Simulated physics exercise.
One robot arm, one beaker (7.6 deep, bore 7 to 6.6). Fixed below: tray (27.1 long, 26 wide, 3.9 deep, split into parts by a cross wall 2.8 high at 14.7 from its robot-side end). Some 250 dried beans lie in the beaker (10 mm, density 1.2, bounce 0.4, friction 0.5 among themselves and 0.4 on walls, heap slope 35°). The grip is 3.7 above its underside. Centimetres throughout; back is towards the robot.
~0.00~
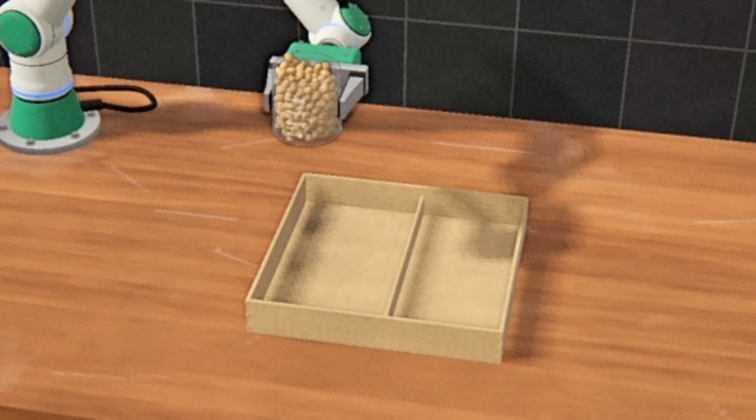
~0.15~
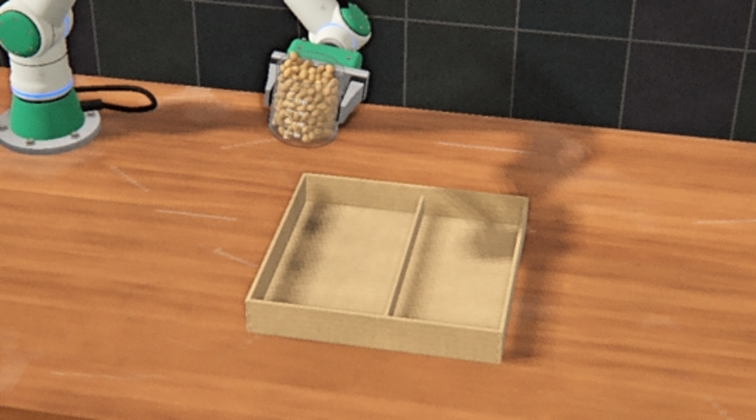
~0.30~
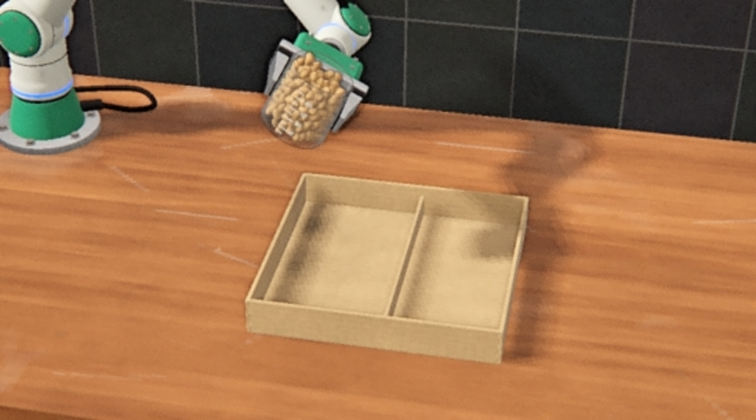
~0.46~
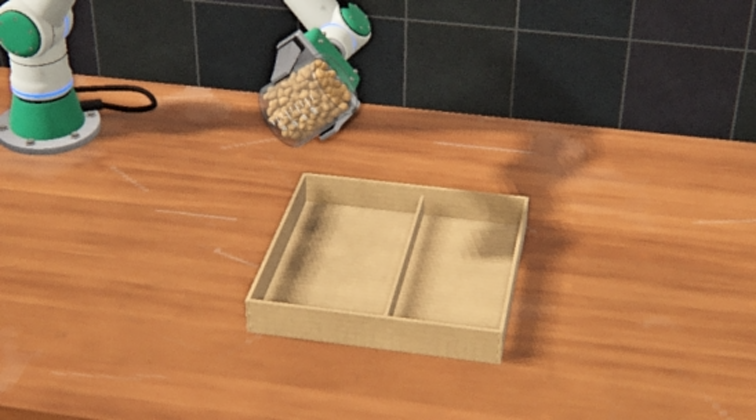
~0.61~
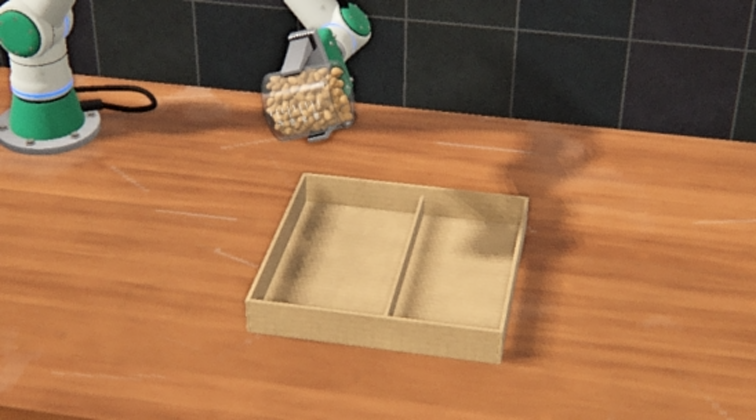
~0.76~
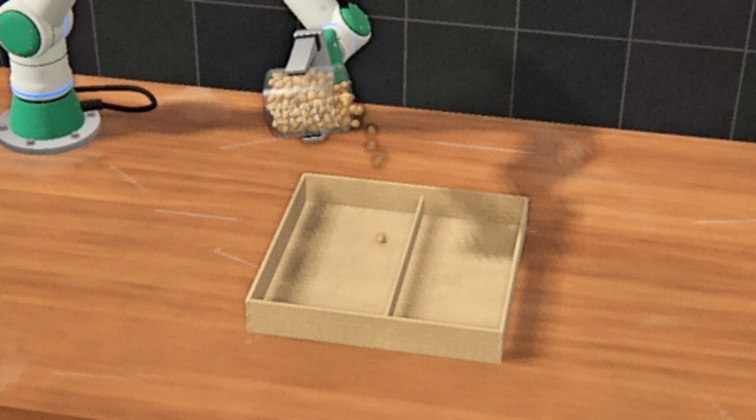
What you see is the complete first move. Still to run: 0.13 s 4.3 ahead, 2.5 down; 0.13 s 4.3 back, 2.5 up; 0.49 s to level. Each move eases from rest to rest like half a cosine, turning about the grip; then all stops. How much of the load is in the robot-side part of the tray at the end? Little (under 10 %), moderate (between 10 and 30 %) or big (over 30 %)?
Answer: Moderate; between 10 and 30 % of the dried beans finish in the robot-side part of the tray.
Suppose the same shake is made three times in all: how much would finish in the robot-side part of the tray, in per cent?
It would be near 25 per cent.
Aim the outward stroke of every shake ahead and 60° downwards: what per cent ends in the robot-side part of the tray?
About 5 per cent.
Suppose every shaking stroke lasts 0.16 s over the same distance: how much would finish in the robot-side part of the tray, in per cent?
In that case some 10 per cent.
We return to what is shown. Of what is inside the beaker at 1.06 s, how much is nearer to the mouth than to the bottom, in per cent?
Some 40 per cent.
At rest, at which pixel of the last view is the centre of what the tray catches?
Around (391, 268).
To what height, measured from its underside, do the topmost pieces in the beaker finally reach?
Roughly 7.5 cm.
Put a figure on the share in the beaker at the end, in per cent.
Some 75 per cent.
After 1.06 s, tilted 77° forward, highest piece 24 above the table; 188 in the beaker, 15 in the far-side part, 10 in the robot-side part, 34 in flight or on a rim.
After 1.36 s, tilted 17° forward, highest piece 25 above the table; 185 in the beaker, 38 in the robot-side part, 24 in the far-side part.
After 1.71 s, level, highest piece 26 above the table; 185 in the beaker, 38 in the robot-side part, 24 in the far-side part.
After 2.76 s, level, highest piece 26 above the table; 185 in the beaker, 38 in the robot-side part, 24 in the far-side part.
At rest, 185 in the beaker, 38 in the robot-side part, 24 in the far-side part. That is 15 % in the robot-side part of the tray.
